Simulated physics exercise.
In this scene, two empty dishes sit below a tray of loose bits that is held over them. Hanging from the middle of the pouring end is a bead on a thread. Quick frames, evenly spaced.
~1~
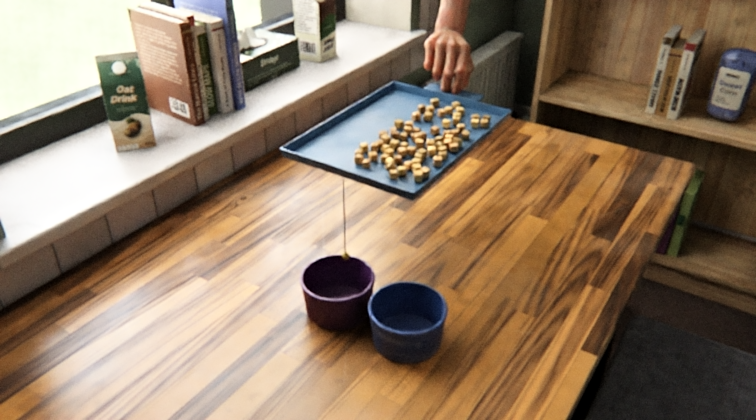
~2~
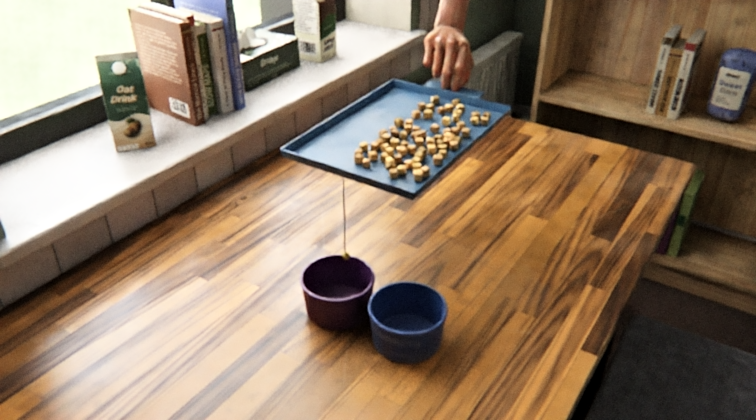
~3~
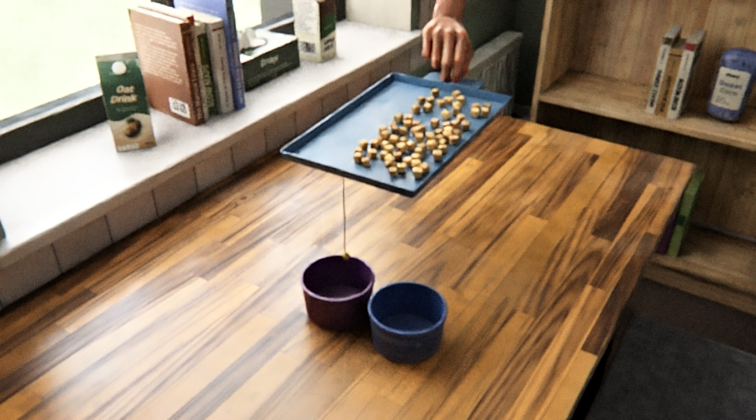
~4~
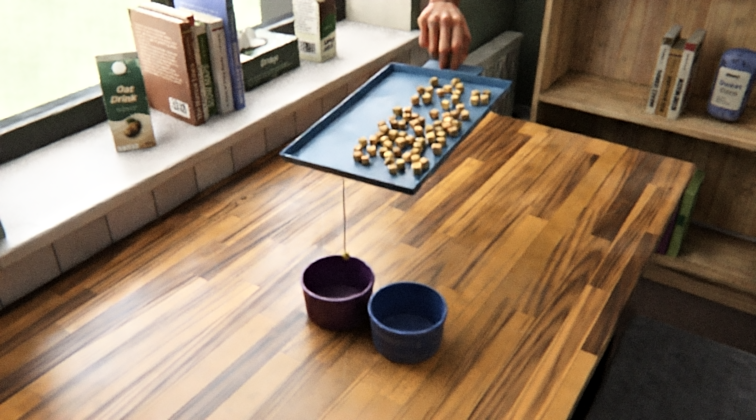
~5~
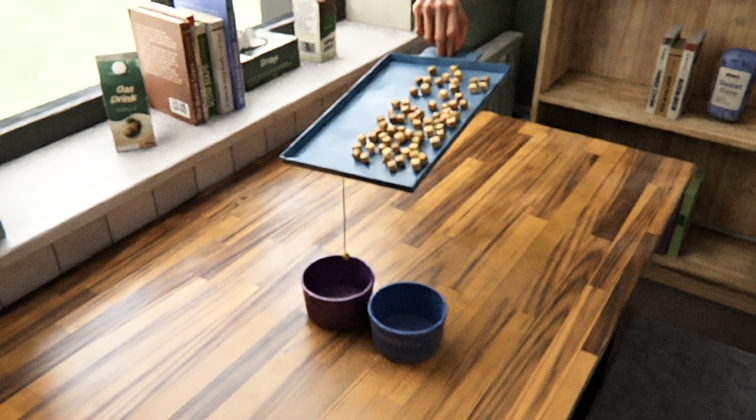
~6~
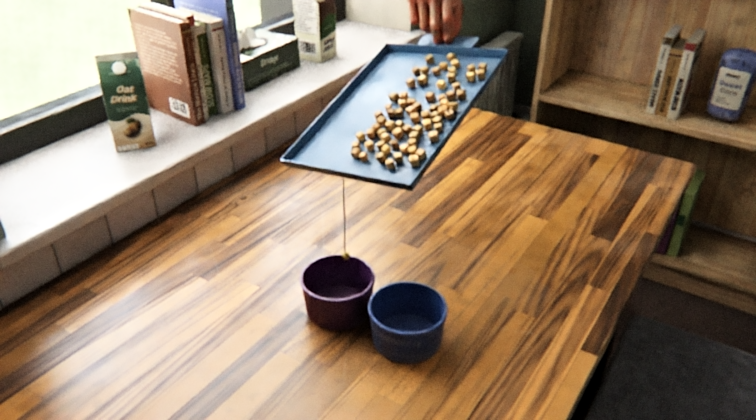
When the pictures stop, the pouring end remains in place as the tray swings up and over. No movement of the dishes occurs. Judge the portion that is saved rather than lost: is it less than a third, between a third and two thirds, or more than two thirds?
In the end the dishes will hold only a small part, not even a third of the load.
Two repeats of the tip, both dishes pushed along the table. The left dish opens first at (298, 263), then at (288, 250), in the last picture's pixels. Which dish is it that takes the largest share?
First try: The left-hand one. Second try: The left-hand one.
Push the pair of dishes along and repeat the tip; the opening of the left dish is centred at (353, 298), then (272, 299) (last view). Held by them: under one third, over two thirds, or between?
At the first place under a third, at the second less than a third.
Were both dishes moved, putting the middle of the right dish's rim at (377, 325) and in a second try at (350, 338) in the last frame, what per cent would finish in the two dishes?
Around 30 and then 10 per cent.
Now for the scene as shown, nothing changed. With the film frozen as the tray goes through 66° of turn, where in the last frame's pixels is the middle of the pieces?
Close to (320, 153).
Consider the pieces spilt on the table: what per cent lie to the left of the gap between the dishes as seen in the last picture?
About 100 percent.
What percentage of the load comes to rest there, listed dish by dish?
For the left dish 20 %, for the right dish 0 %.
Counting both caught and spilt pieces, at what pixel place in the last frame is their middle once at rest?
Centre at rest, last view: Approx. (278, 284).
Soon, tray tipped steeply; nearly all on the tray; a small part in the air.
A while on, tray tipped past a quarter turn; most on the tray; a stray few in the left dish; about a quarter outside both; a stray few in the air.
Towards the end, tray tipped past a quarter turn; about a quarter in the left dish; most outside both.
Finally, tray tipped past a quarter turn; none in the right dish; about a quarter in the left dish; most outside both.
